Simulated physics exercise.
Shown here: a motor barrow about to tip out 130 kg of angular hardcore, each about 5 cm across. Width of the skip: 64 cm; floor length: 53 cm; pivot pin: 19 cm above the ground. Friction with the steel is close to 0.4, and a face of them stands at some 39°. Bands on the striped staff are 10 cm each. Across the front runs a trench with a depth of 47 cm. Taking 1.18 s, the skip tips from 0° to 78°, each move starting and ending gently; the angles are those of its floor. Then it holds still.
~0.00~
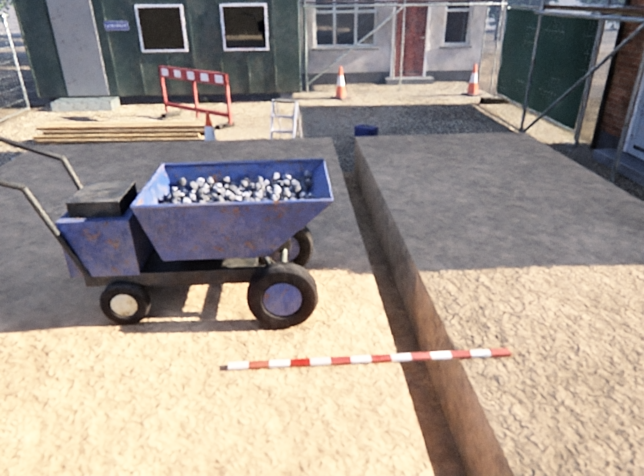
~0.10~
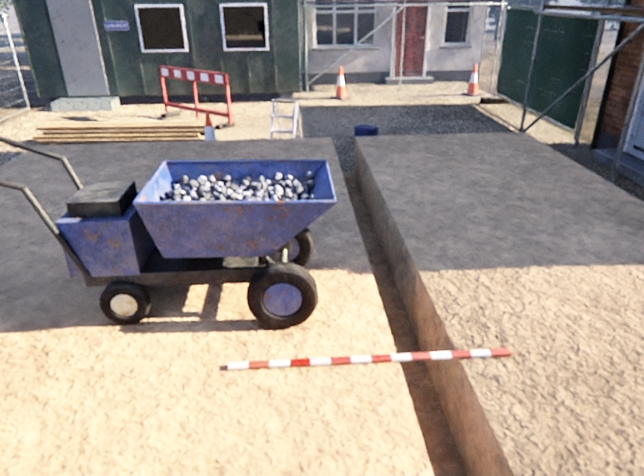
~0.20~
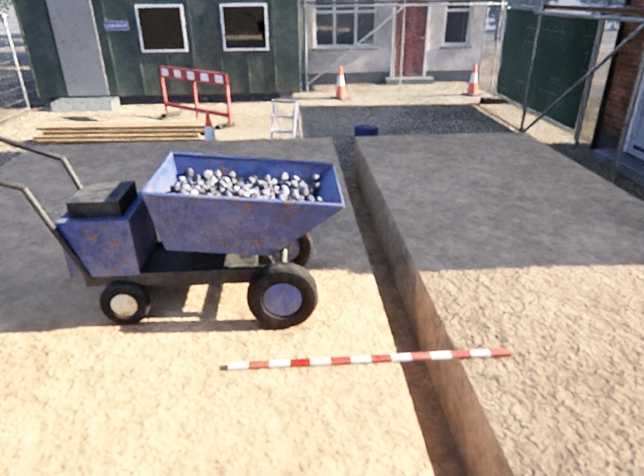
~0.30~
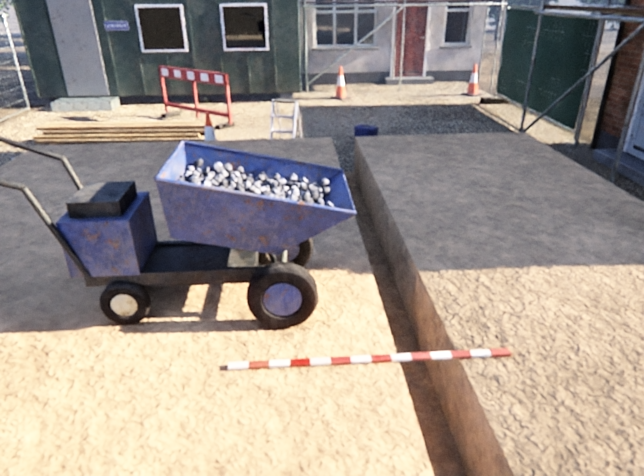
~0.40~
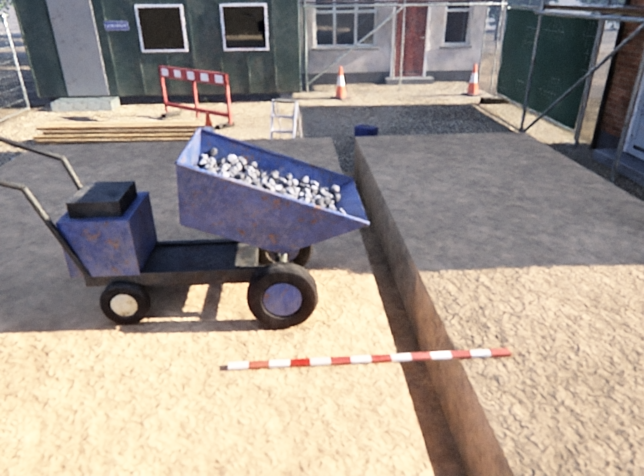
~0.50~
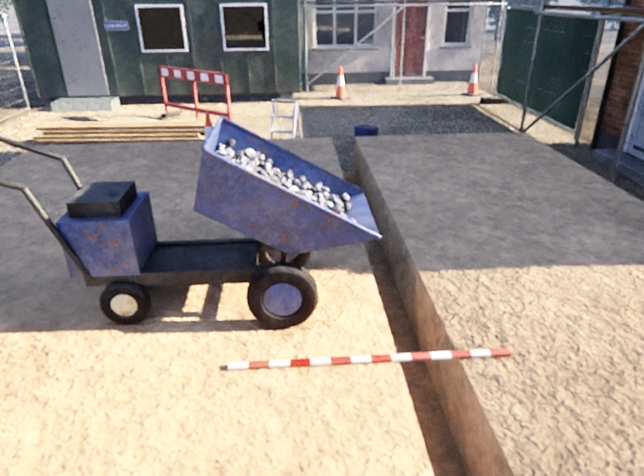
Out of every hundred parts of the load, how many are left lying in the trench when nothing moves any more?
Around 96 in every hundred.
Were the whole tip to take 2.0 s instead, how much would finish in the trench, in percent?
Roughly 100% would finish there.
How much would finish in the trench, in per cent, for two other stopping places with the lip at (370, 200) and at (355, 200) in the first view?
Near 15 then near 75 percent.
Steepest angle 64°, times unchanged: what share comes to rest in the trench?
Then about 80 per cent.
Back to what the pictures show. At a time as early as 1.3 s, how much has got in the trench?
Some 50 per cent.
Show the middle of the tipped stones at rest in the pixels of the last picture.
Roughly at (402, 338).
After 0.9 s the floor is at 65°; 100 % in the skip; the foremost stones are at (388, 267).
After 1.3 s the floor is at 78°; 50 % in the skip, 49 % in the trench, 1 % past the trench; the foremost stones are at (439, 287).
After 1.6 s the floor is at 78°; 6 % in the skip, 90 % in the trench, 4 % past the trench; the foremost stones are at (484, 289).
After 3.6 s the floor is at 78°; 0 % in the skip, 96 % in the trench, 4 % past the trench; the foremost stones are at (488, 290).
